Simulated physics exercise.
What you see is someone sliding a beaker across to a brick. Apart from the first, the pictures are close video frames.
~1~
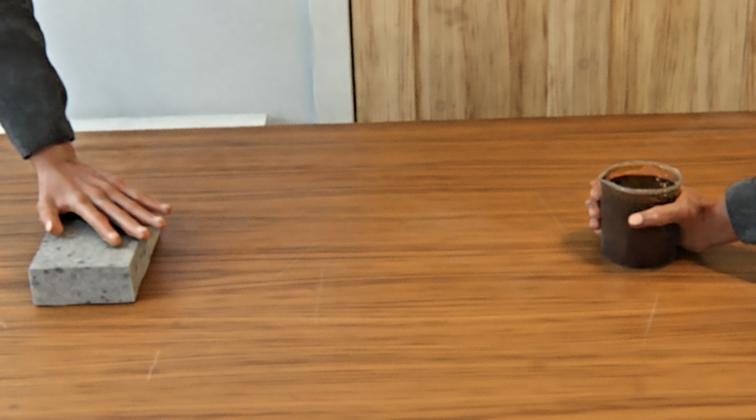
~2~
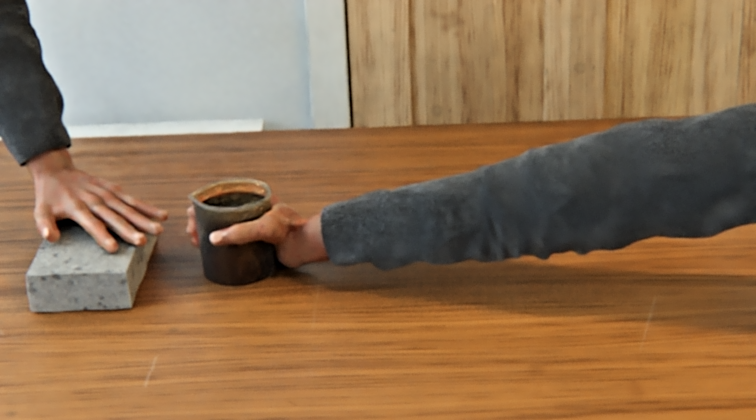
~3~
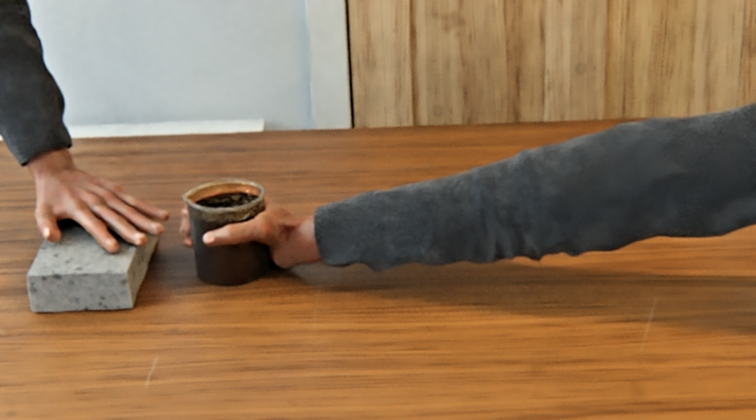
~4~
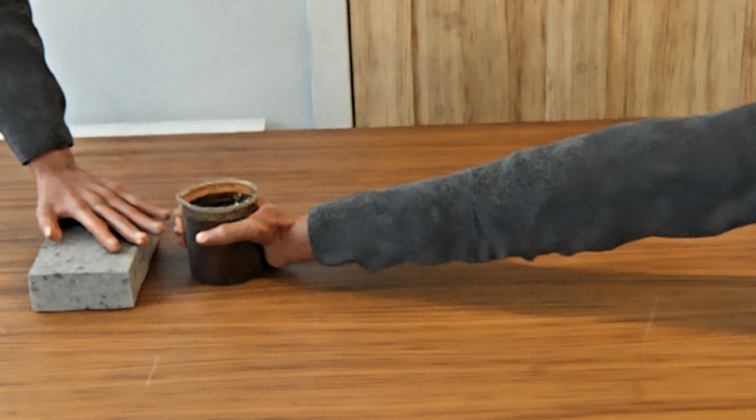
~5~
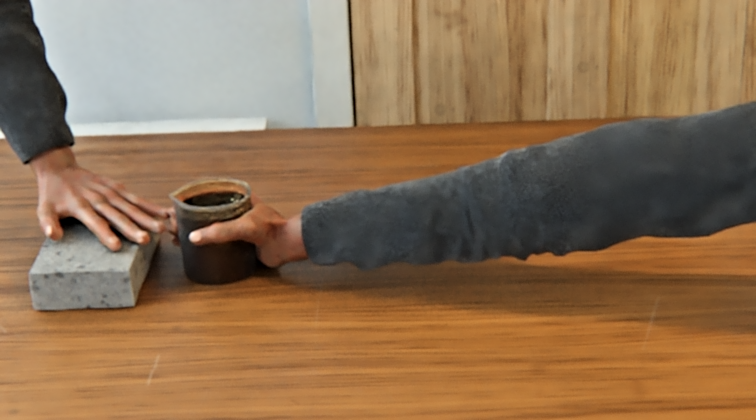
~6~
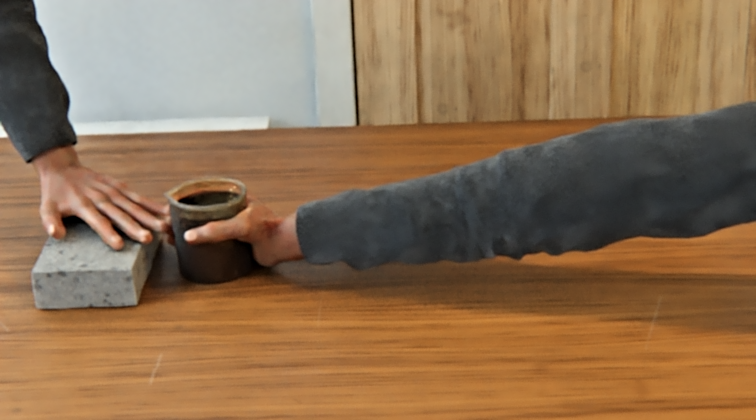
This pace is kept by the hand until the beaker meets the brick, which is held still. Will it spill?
The liquid stays contained.
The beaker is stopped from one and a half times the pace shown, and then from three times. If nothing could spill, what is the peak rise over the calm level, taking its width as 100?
Roughly 15 and 30 percent.
Soon after, the beaker meets the brick.
Later, the grape juice surges up the wall; the wave climbs under half way to the rim.
In the end, the beaker stands at the brick; nothing has left it.
